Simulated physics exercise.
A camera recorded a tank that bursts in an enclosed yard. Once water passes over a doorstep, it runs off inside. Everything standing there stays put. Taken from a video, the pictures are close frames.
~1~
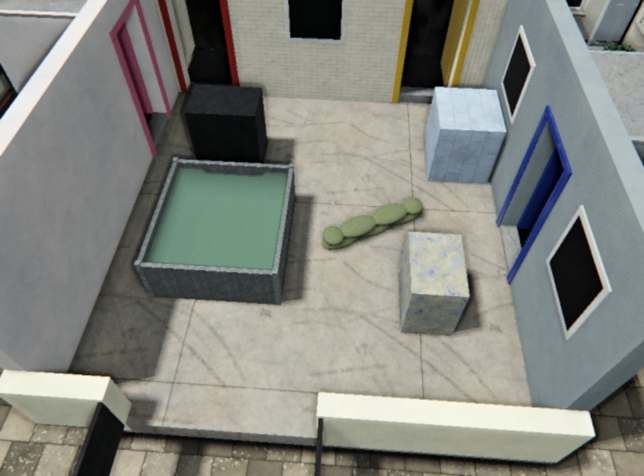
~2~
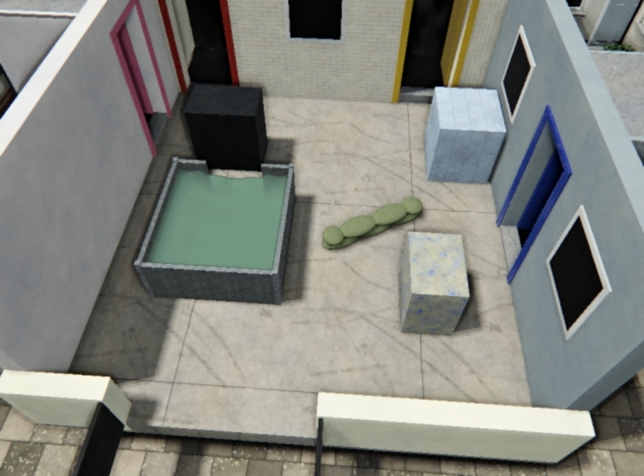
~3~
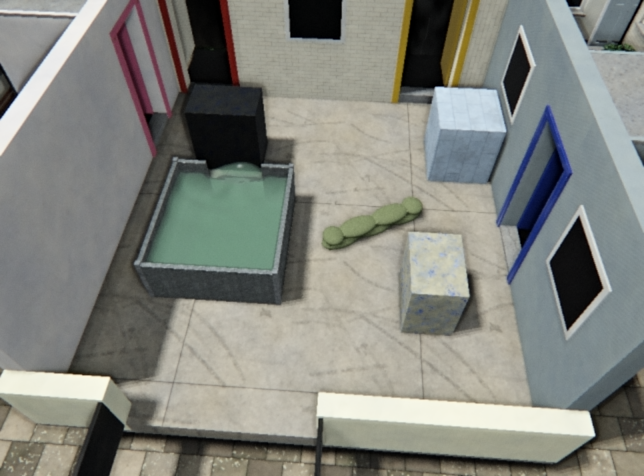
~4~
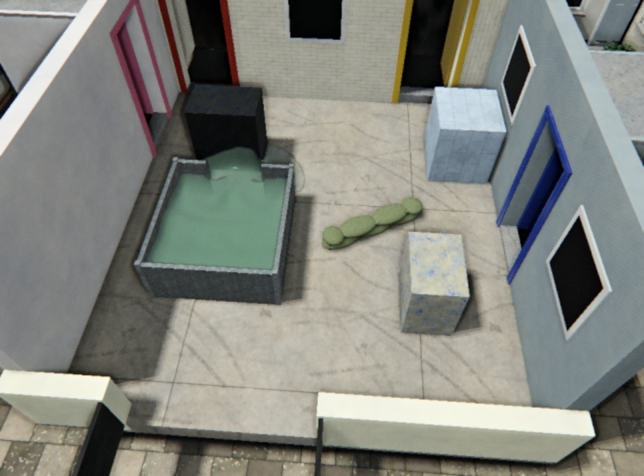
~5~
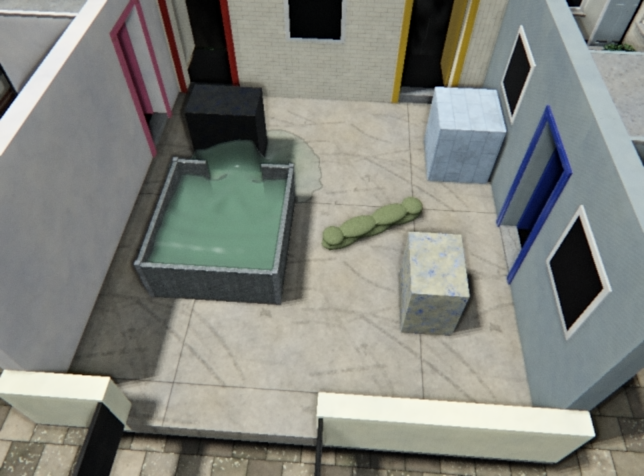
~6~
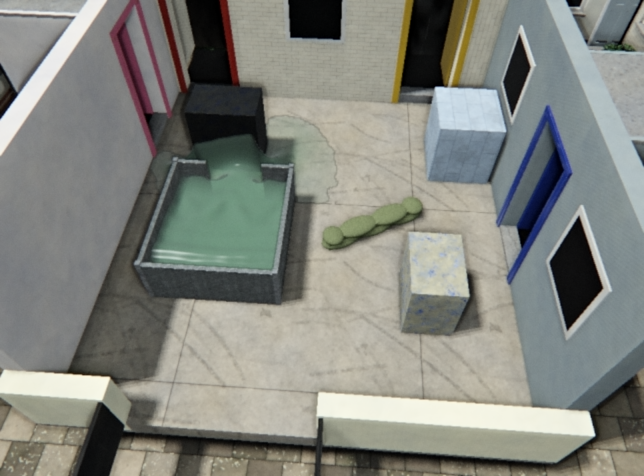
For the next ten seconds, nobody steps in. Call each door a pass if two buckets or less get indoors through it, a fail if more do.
Blue door: Pass, pink door: Pass, red door: Fail, yellow door: Pass.
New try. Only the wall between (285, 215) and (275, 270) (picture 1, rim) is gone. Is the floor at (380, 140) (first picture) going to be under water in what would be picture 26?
Verdict: Clear.
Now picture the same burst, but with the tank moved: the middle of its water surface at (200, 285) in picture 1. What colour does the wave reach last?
Answer: The blue door.
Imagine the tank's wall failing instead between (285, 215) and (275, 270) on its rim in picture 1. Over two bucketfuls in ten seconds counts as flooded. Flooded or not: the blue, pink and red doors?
Log - blue runs over the limit, pink keeps within bounds, red keeps within bounds.
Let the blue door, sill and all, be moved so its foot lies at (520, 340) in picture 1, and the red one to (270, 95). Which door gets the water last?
Result: The blue door.
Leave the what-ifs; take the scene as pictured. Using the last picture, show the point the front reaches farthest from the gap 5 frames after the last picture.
About (379, 106).
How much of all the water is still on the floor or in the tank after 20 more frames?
That comes to around 98 in a hundred.
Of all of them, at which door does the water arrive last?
My answer: The blue one.
A moment on, water covers 25 % of the floor; the blue door not reached, the pink door wet at the sill, nothing in, the red door not reached, the yellow door not reached.
Next, water covers 45 % of the floor; the blue door not reached, the pink door wet at the sill, nothing in, the red door wet at the sill, nothing in, the yellow door wet at the sill, nothing in.
Then, water covers 60 % of the floor; the blue door wet at the sill, nothing in, the pink door wet at the sill, nothing in, the red door over two buckets in, the yellow door wet at the sill, nothing in.
Later, water covers 80 % of the floor; the blue door wet at the sill, nothing in, the pink door wet at the sill, nothing in, the red door over two buckets in, the yellow door wet at the sill, nothing in.
In the end, water covers 90 % of the floor; the blue door under two buckets in, the pink door wet at the sill, nothing in, the red door over two buckets in, the yellow door wet at the sill, nothing in.
